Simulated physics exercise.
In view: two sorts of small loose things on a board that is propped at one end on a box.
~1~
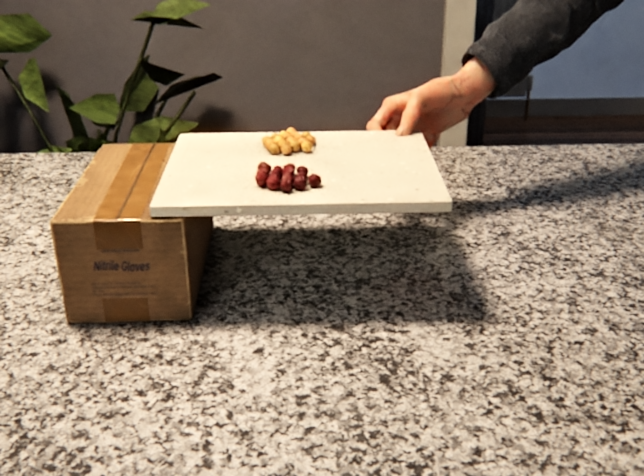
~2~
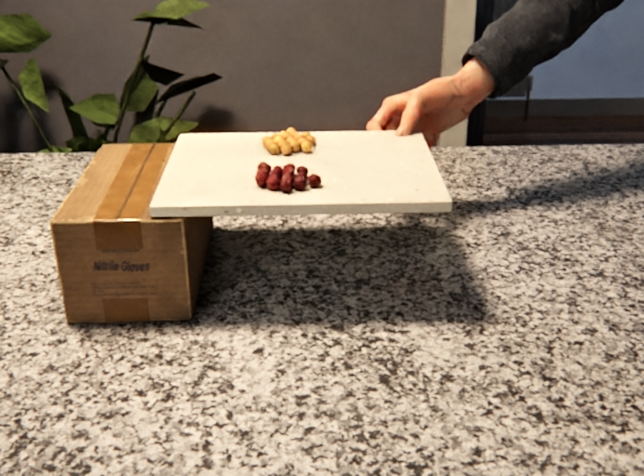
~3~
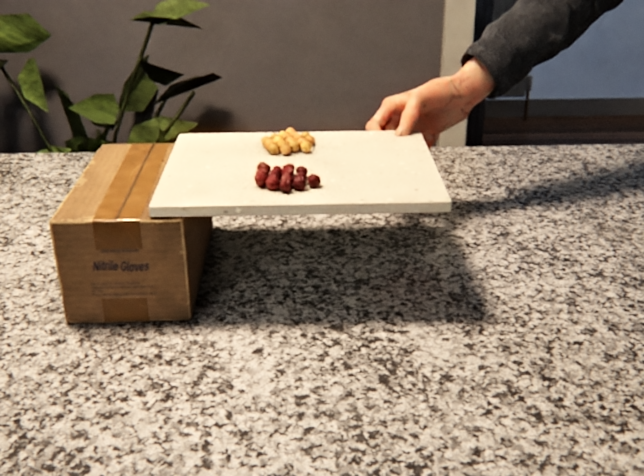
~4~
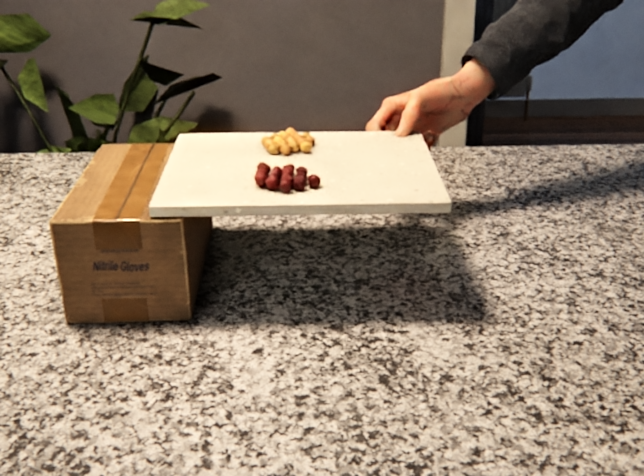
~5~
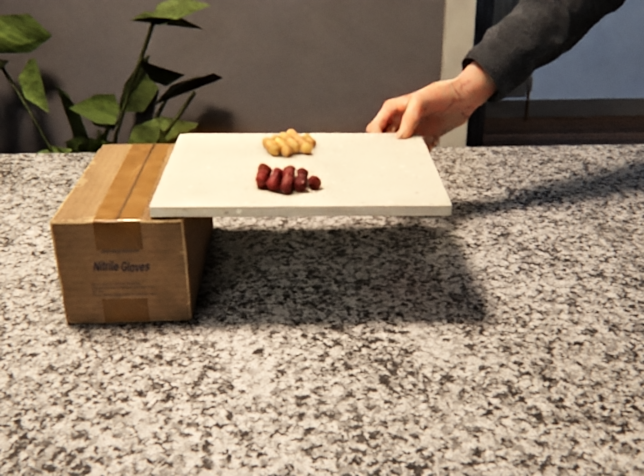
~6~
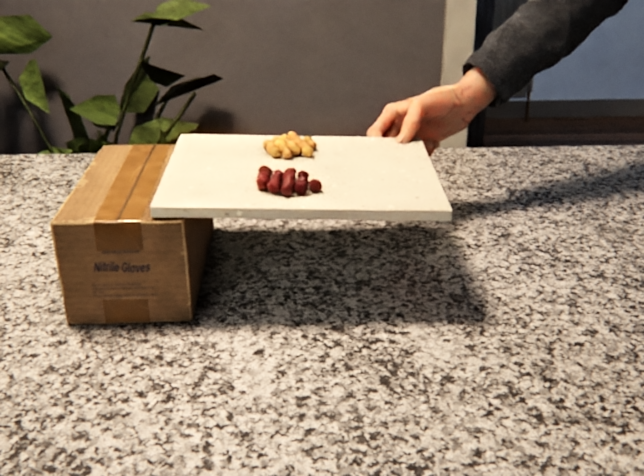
Hand at right lowering one end of a white board very slightly, dark red and pale tan pieces staying in place.
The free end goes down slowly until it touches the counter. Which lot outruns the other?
Farther out at the end: The far one.
Then, 0.54 s past the last view, board sloping at 17°; near lot all still on the board; far lot all still on the board.
Then, 1.01 s past the last view, board resting at 26°; near lot mostly less than half a board's length out; far lot mostly up to a board's length out.
Then, 1.41 s past the last view, board resting at 27°; near lot mostly less than half a board's length out; far lot mostly one to two board lengths out.
Finally, board resting at 27°; near lot mostly less than half a board's length out; far lot mostly more than two board lengths out, about a quarter gone off the counter; the far lot has gone farther.
